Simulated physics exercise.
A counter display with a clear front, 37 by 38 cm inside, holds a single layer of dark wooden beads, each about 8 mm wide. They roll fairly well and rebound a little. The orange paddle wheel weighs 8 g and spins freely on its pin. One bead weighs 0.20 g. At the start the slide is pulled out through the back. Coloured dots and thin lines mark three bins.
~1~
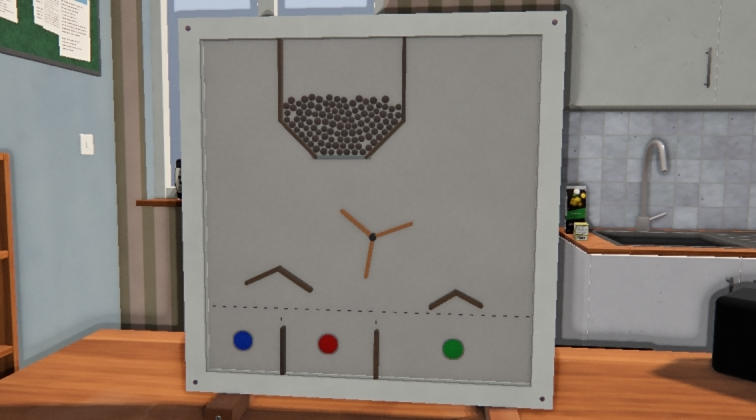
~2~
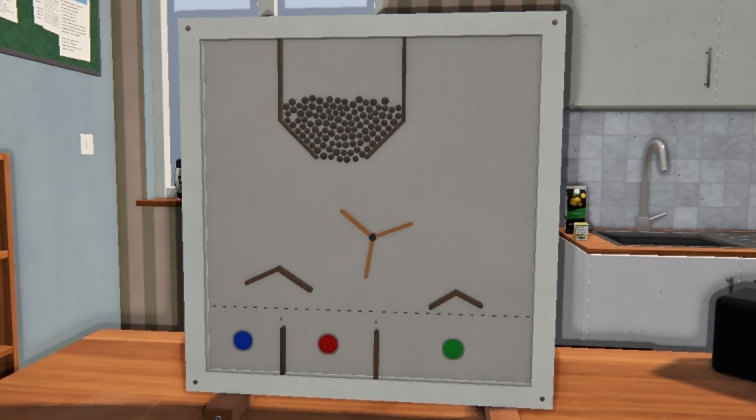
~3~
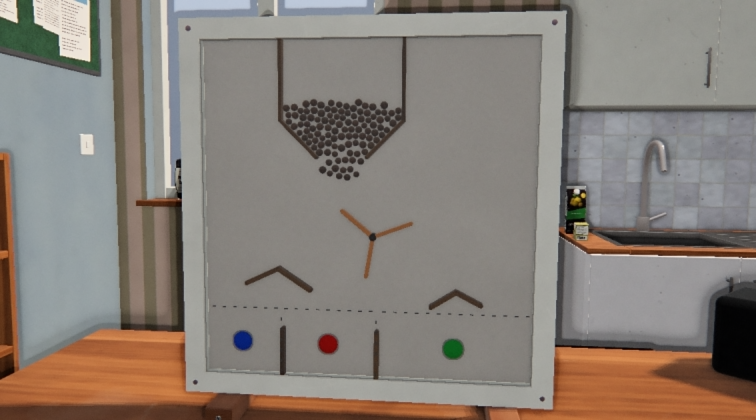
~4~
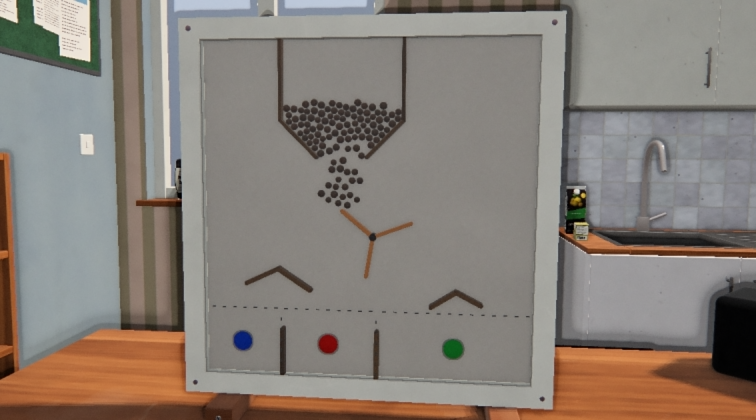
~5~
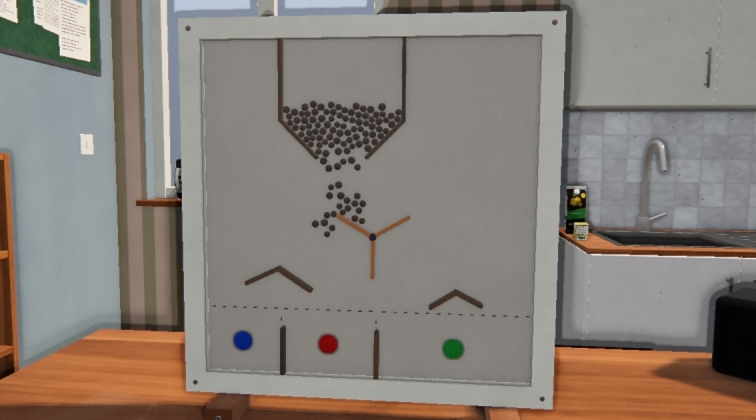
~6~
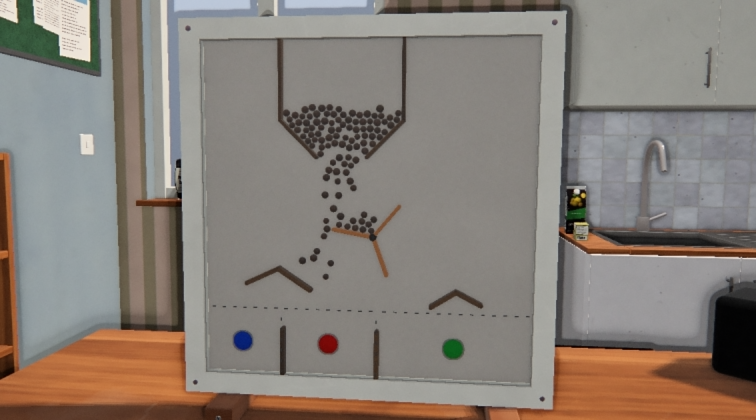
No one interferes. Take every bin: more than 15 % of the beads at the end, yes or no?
Red bin yes, blue bin no, green bin no.
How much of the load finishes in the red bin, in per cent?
About 95 per cent.
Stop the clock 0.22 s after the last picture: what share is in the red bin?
Some 35 per cent.
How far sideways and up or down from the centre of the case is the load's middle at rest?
Some 4 cm left and 16 cm below.
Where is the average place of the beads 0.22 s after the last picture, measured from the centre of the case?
About 4 cm left and 7 cm below.
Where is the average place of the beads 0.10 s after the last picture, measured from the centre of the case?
About 3 cm left and 2 cm above.
Then, 0.10 s later than the last picture, the beads' middle is 3 cm left of and 2 cm above the centre; red 5 %.
Then, 0.22 s later than the last picture, the beads' middle is 4 cm left of and 7 cm below the centre; red 35 %.
Then, 0.45 s later than the last picture, the beads' middle is 4 cm left of and 15 cm below the centre; red 90 %.
All still 2.0 s after it, red 95 %, blue 5 %, green 0 %.
